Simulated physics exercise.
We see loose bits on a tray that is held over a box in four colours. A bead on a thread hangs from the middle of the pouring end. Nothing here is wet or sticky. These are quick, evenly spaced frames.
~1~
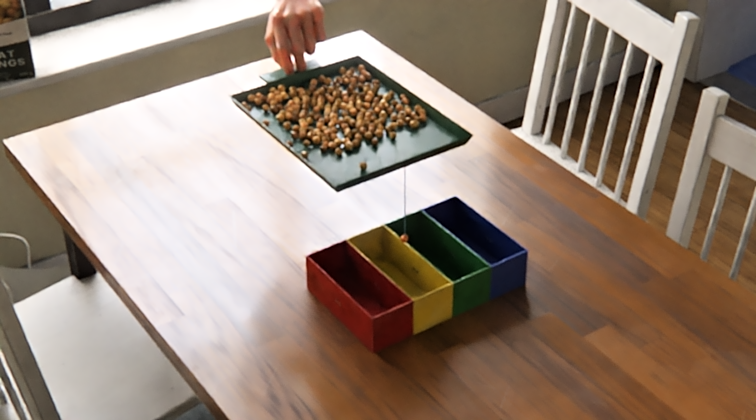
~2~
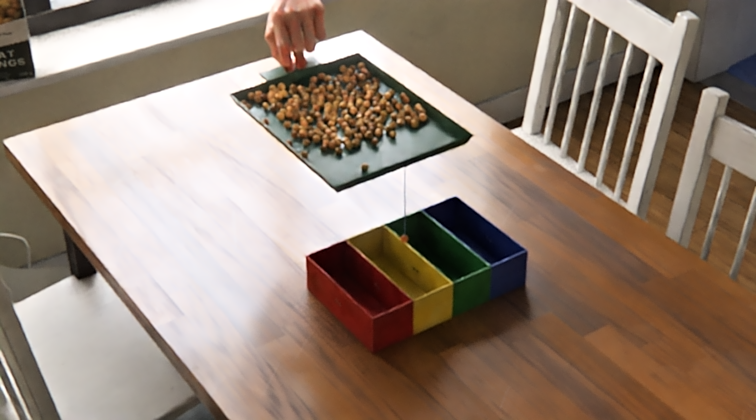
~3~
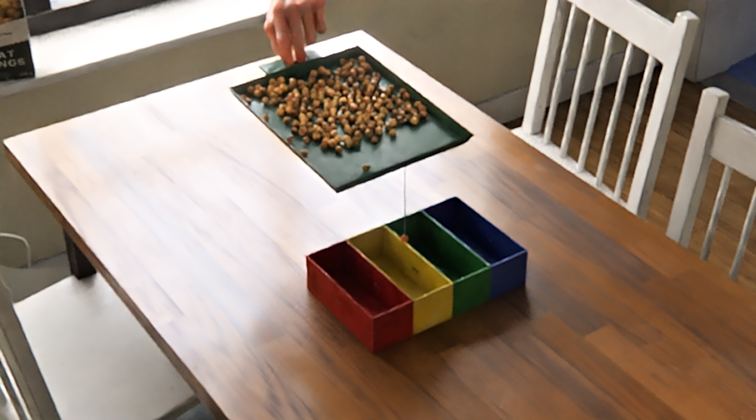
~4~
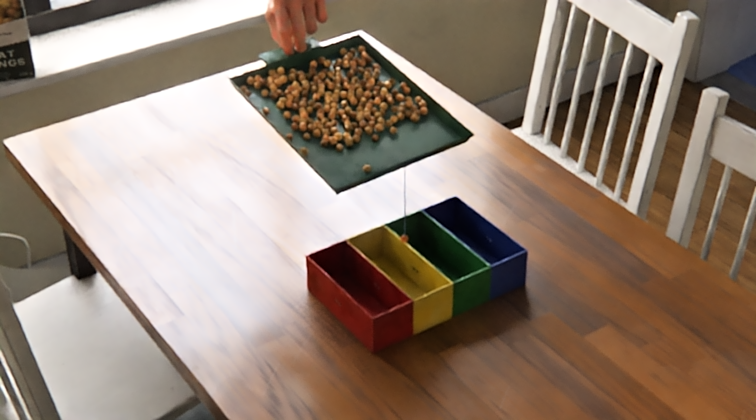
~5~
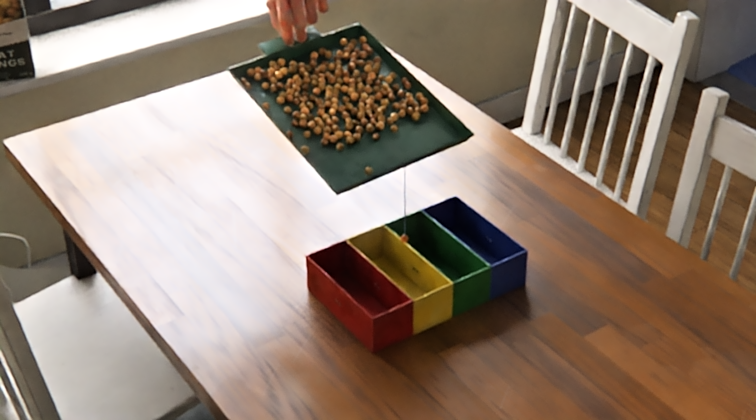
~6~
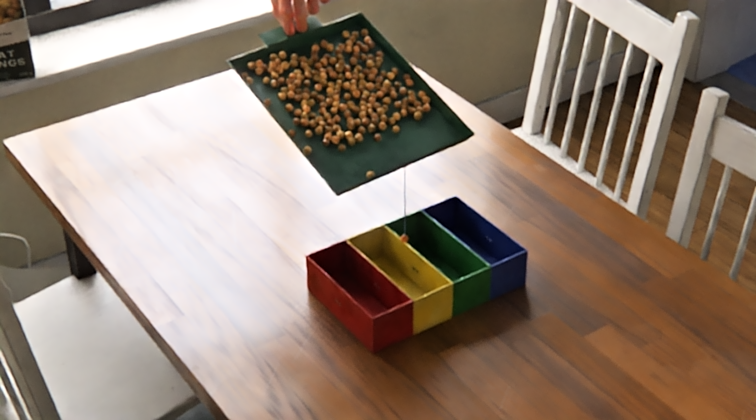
On a wooden table, a hand raising the far end of a dark green tray, round wooden beads shifting above a four-coloured box.
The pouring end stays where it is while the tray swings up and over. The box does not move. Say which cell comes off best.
Fullest: The red cell.
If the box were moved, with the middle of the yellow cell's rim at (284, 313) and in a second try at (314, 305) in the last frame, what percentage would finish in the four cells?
The first gives 60 %, the second 80 %.
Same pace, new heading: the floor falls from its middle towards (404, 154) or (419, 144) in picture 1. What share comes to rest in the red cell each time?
Near 0 % and 0 %.
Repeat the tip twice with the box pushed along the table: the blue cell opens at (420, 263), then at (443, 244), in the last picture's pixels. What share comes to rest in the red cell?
Near 0 % and 20 %.
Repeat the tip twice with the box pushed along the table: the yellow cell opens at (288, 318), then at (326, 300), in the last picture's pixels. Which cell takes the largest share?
The first try: The blue one. The second: That green cell.
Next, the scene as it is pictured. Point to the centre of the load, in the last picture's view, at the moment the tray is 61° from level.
Around (380, 265).
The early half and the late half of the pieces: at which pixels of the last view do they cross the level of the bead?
At about (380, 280), then at (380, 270).
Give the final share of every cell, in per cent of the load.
In per cent, red cell 40, yellow cell 30, green cell 10 and blue cell 0.
Shortly afterwards, tray tipped steeply; near a third on the tray; near a quarter in the red cell; near a quarter in the yellow cell; only a few in the green cell; near a quarter falling or outside the box.
Next, tray tipped past a quarter turn; near half in the red cell; near a quarter in the yellow cell; a little in the green cell; only a few in the blue cell; near a quarter falling or outside the box.
Some moments later, tray tipped past a quarter turn; near half in the red cell; near a quarter in the yellow cell; a little in the green cell; only a few in the blue cell; near a quarter falling or outside the box.
In the end, tray tipped past a quarter turn; near half in the red cell; near a quarter in the yellow cell; a little in the green cell; only a few in the blue cell; near a quarter outside the box.
